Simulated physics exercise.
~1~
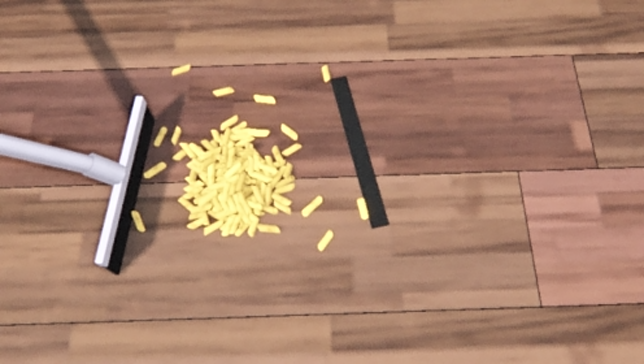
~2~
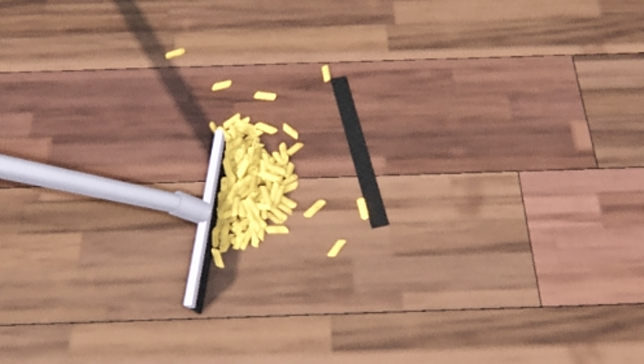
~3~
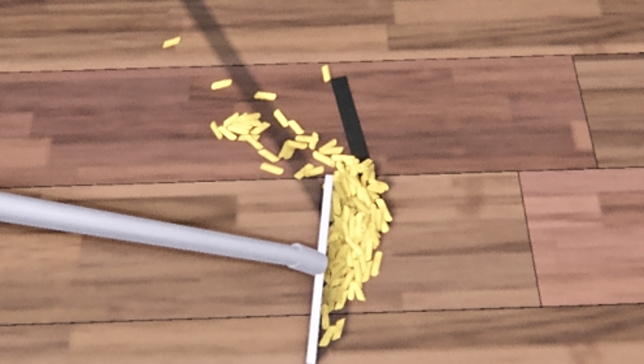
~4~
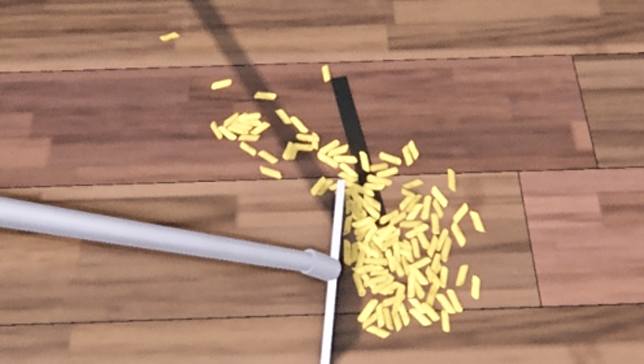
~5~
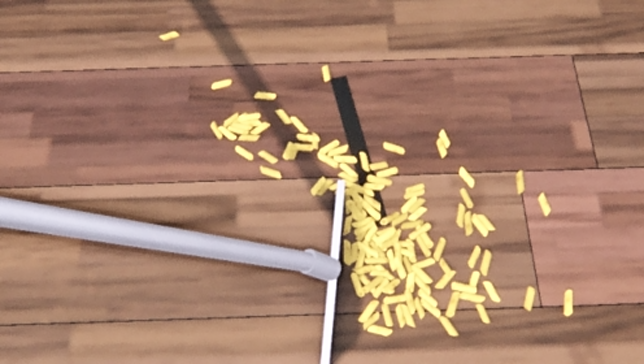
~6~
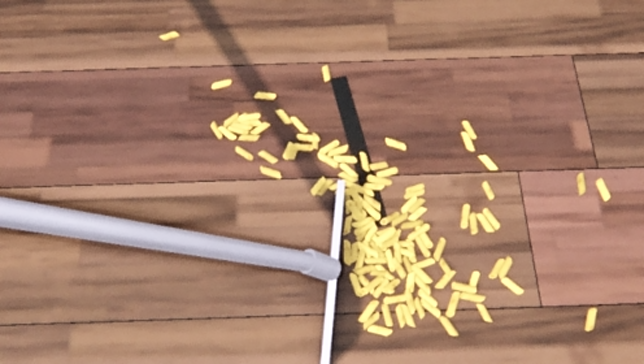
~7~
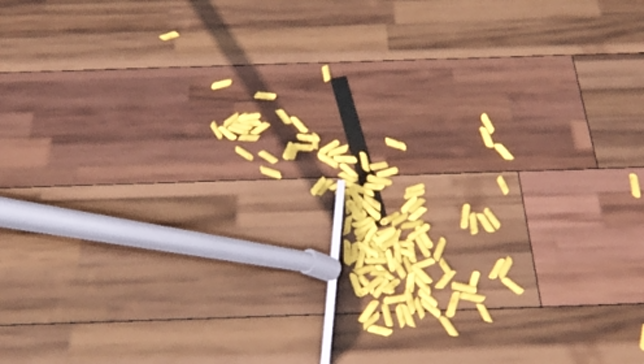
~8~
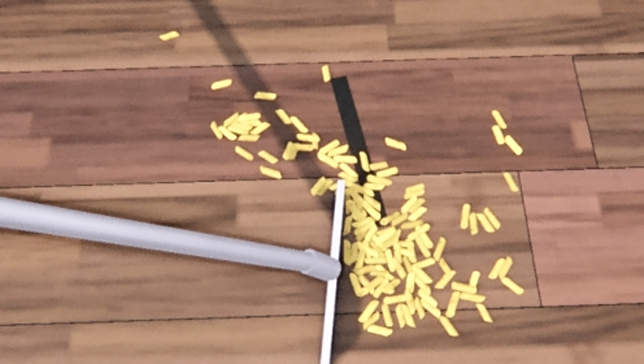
A squeegee with a pale handle and dark rubber edge slides rightwards across a wood-plank floor, seen from above at an angle. Ahead of it lies a heap of small yellow pasta pieces, with a few strays around it and a slanting black strip fixed farther right. The blade gathers the heap and drives it right and slightly downwards over the strip's lower part, leaving a small trail near its upper end. The squeegee stops there while pieces scatter onward, a few sliding out at right. Finally, most pasta rests spread beyond the blade, with some around the strip.
